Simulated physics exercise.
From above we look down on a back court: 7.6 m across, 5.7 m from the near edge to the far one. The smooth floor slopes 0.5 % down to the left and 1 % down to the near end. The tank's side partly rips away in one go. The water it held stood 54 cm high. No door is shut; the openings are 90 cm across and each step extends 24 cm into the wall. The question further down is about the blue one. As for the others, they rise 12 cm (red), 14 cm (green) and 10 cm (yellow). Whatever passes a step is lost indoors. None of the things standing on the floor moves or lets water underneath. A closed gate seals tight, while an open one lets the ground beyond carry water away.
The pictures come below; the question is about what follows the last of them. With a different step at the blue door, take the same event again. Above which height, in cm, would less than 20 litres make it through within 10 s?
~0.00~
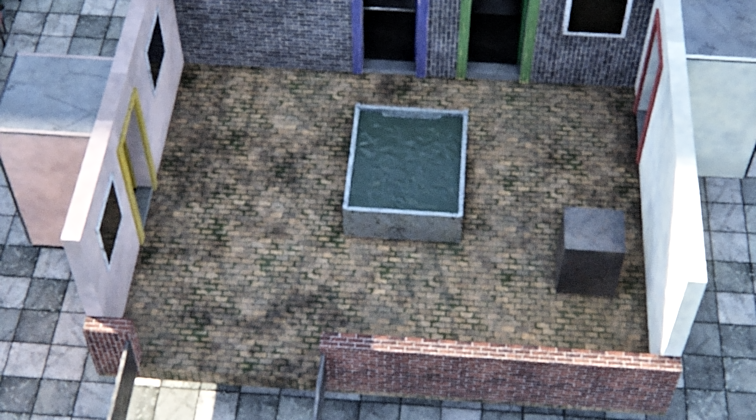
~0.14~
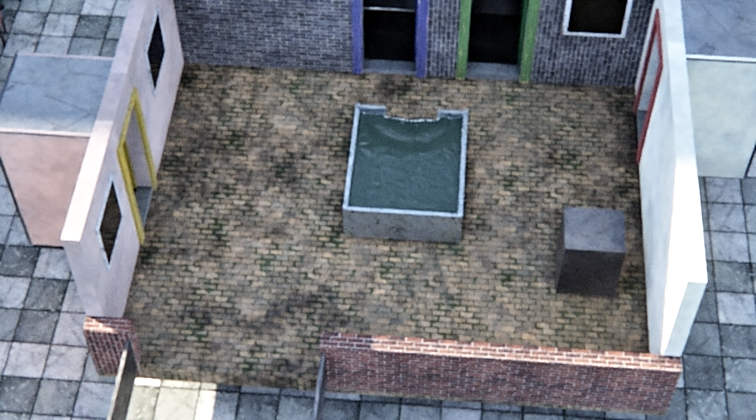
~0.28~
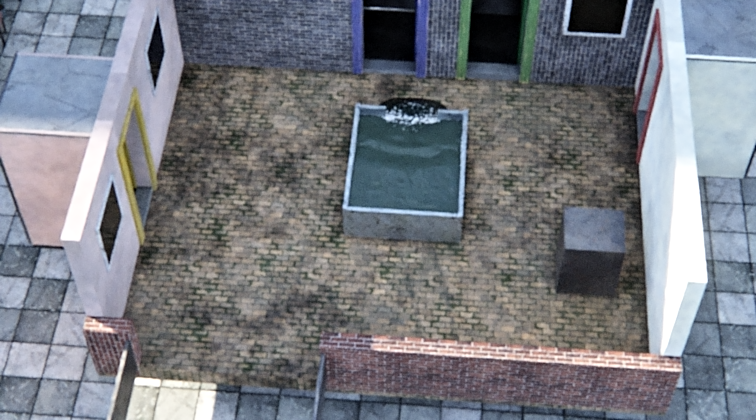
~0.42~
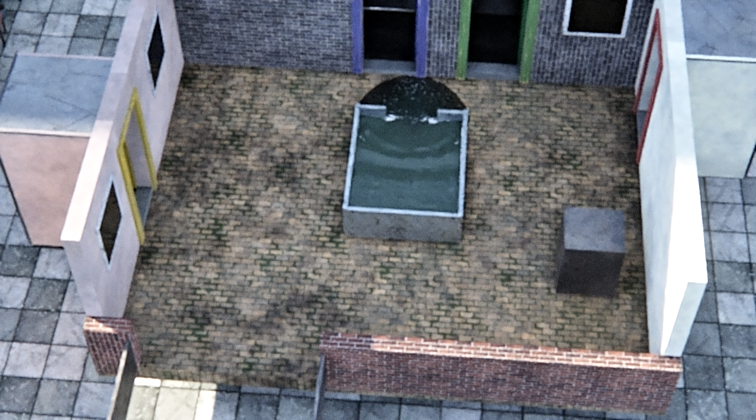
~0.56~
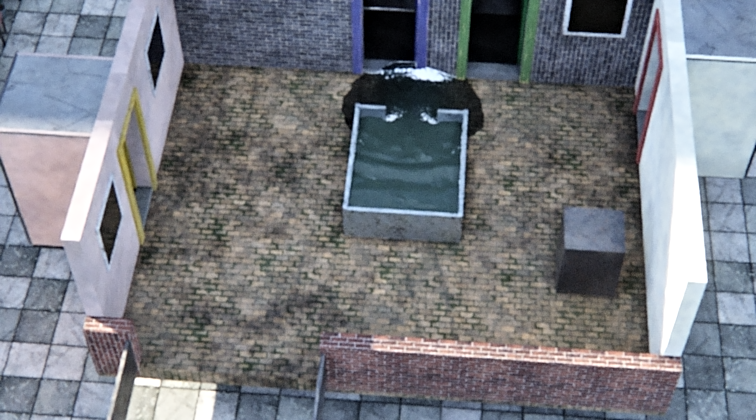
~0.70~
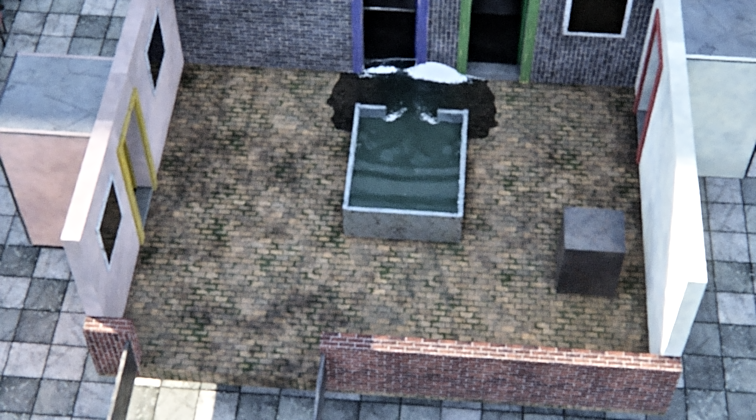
Above roughly 26 cm.
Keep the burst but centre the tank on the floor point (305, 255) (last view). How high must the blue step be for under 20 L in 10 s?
At least some 12.5 centimetres tall.
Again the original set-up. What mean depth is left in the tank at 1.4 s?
Roughly 40 cm on average.
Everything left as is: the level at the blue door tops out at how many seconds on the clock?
About 2.0 seconds.
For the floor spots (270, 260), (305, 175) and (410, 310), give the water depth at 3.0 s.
The depths come to about 0, 0 and 0 cm.
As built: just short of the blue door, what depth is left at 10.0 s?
About 7.0 cm.
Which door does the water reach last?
It's the yellow one.
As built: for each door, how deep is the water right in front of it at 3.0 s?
At the red door the depth is 14 cm, at green 11 cm, at yellow 0 cm and at blue 20 cm.
After 1.4 s water covers 10 % of the floor, deepest (31 cm) near (428, 81); 23 cm at the blue door, 78 litres in over its 8 cm step.
After 3.0 s water covers 25 % of the floor, deepest (22 cm) near (428, 81); 20 cm at the blue door, 239 litres in over its 8 cm step.
After 10.0 s water covers 80 % of the floor, deepest (8 cm) near (116, 350); 7 cm at the blue door, 356 litres in over its 8 cm step.
At the blue door as built, the water arrived by 0.6 s and peaked near 26 cm at 2.0 s.
Run again over the same 10 s with other heights there, 43 litres in over 23 cm, 4 litres over 31 cm. The limit of 20 litres is kept from about 26 cm up.
